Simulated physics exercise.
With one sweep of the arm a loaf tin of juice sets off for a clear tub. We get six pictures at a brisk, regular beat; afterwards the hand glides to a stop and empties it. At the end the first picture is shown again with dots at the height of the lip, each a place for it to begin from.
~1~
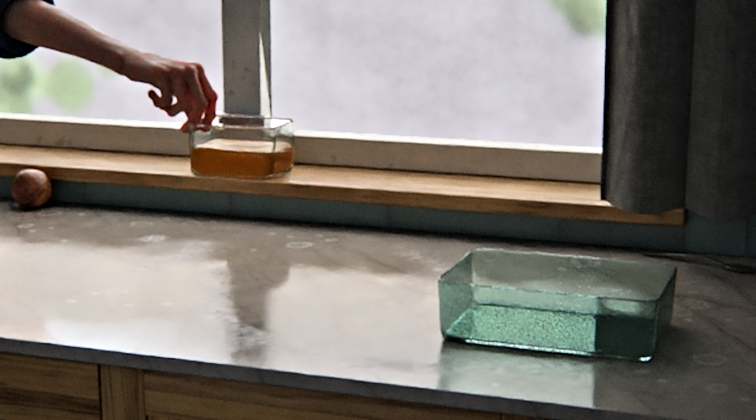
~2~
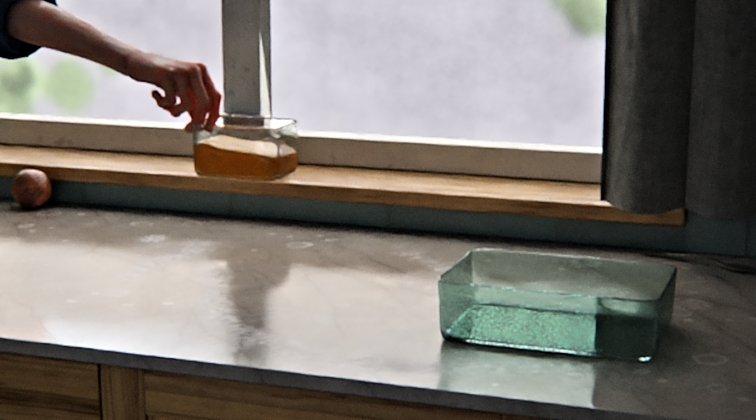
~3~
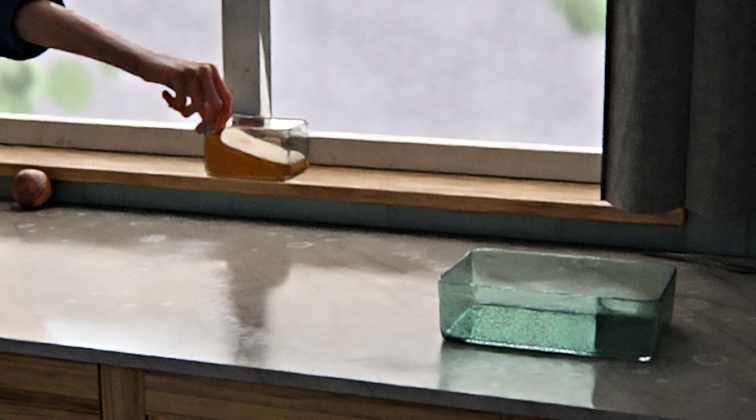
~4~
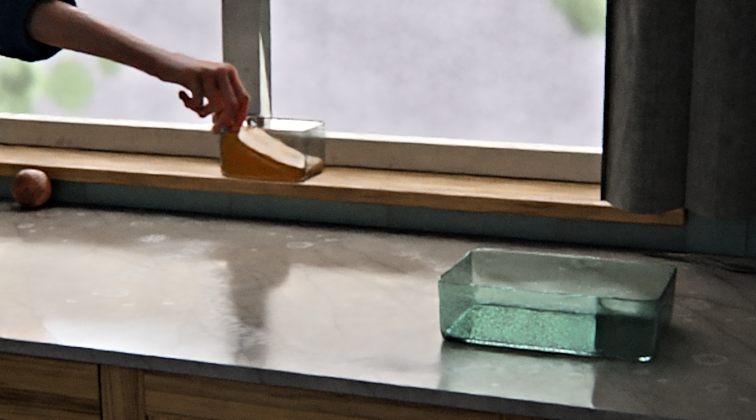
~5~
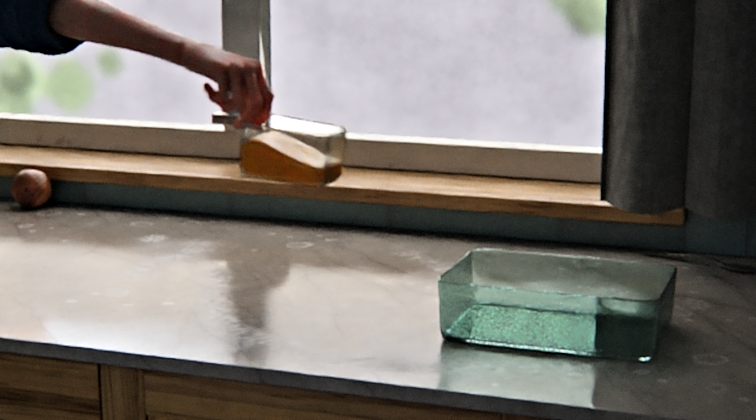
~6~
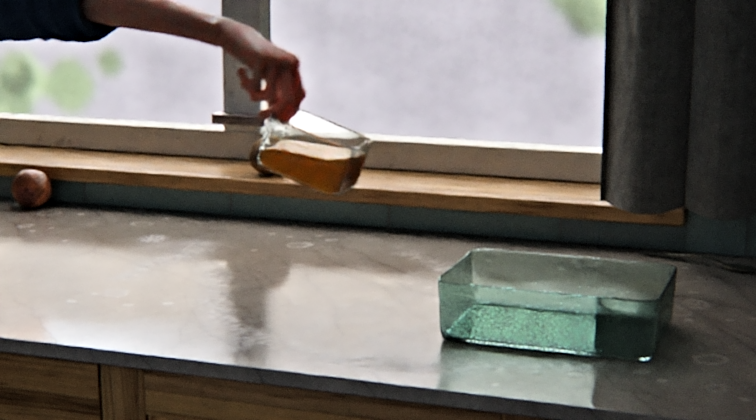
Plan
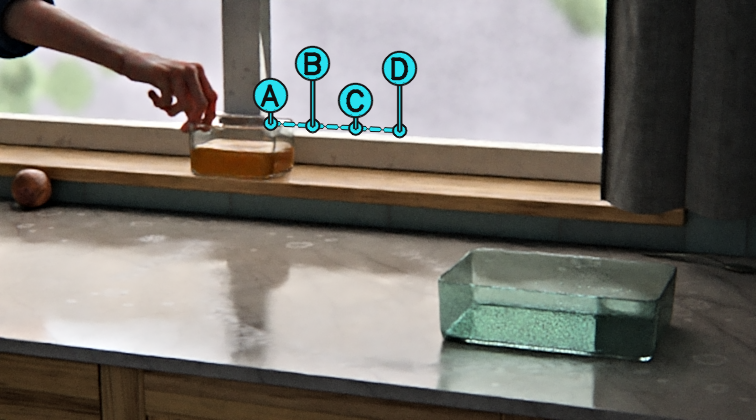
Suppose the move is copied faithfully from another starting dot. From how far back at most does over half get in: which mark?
I would pick dot B.
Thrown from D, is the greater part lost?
No, not at all.
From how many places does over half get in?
Three of them.
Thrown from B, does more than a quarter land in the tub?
Yes.
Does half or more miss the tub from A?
Yes.
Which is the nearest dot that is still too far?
The answer is A.
On the marked copy, A at (270, 123); B at (312, 125); C at (355, 128); D at (399, 130).
With A, about 24 % lands in the tub, 73 % falls short and 3 % goes beside or beyond.
With B, about 72 % lands in the tub, 24 % falls short and 4 % goes beside or beyond.
With C, about 88 % lands in the tub, 6 % falls short and 6 % goes beside or beyond.
With D, about 85 % lands in the tub, 1 % falls short and 13 % goes beside or beyond.
